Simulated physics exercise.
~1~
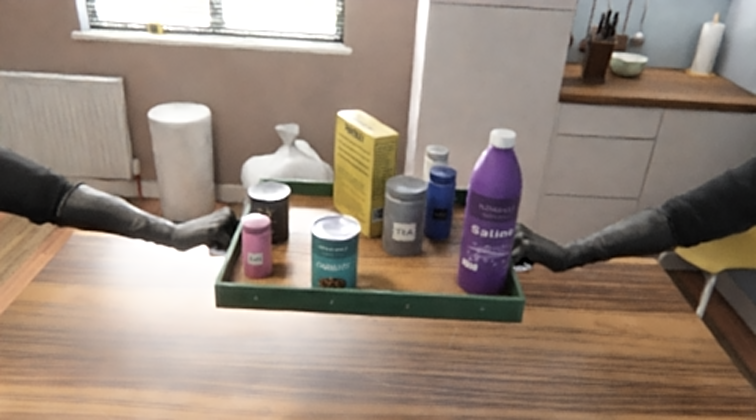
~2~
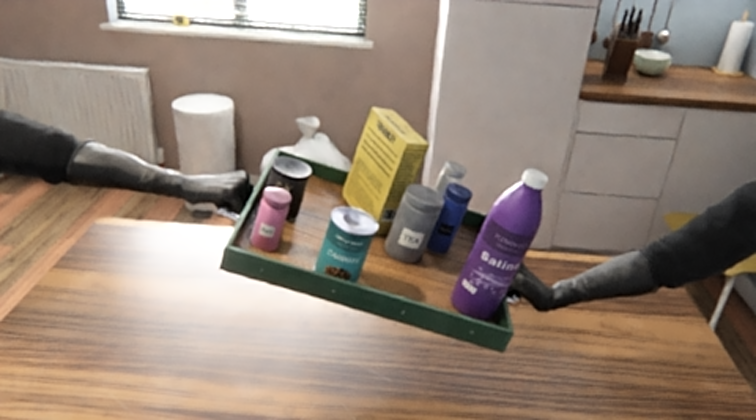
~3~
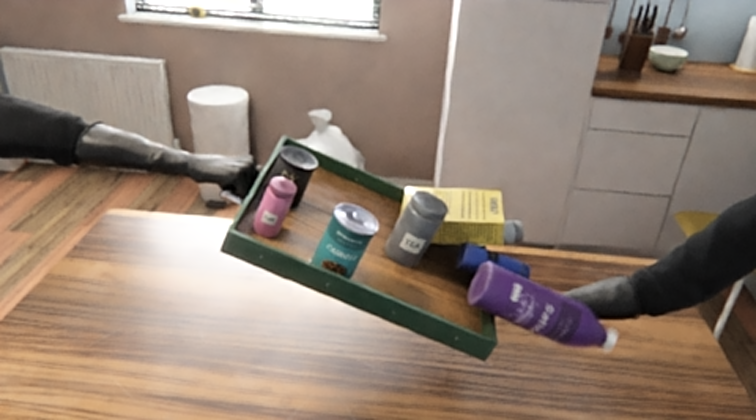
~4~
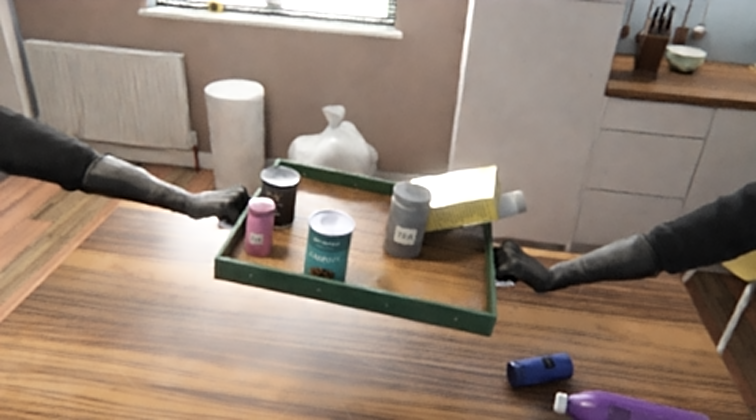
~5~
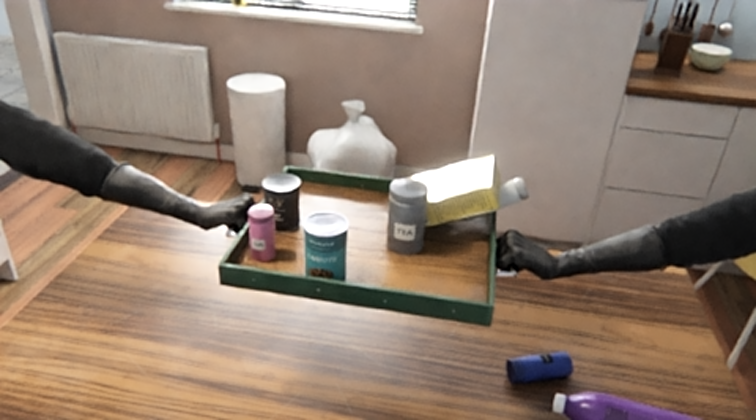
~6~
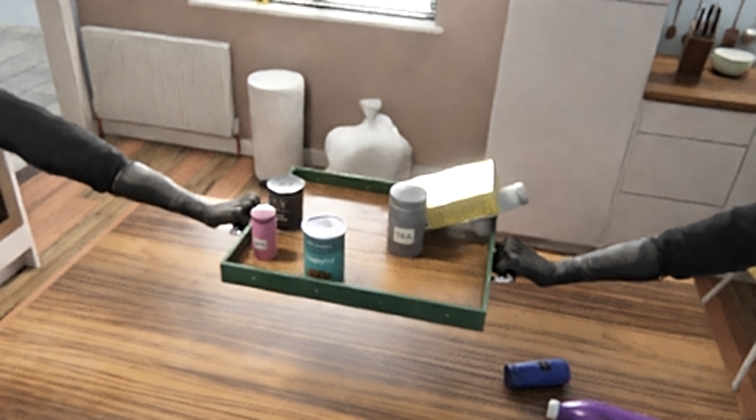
In a kitchen, two gloved hands tipped a loaded tray down to the right, so a purple bottle and a blue shaker fell onto the table, then levelled it with the yellow packet and white shaker toppled and the other containers still upright.
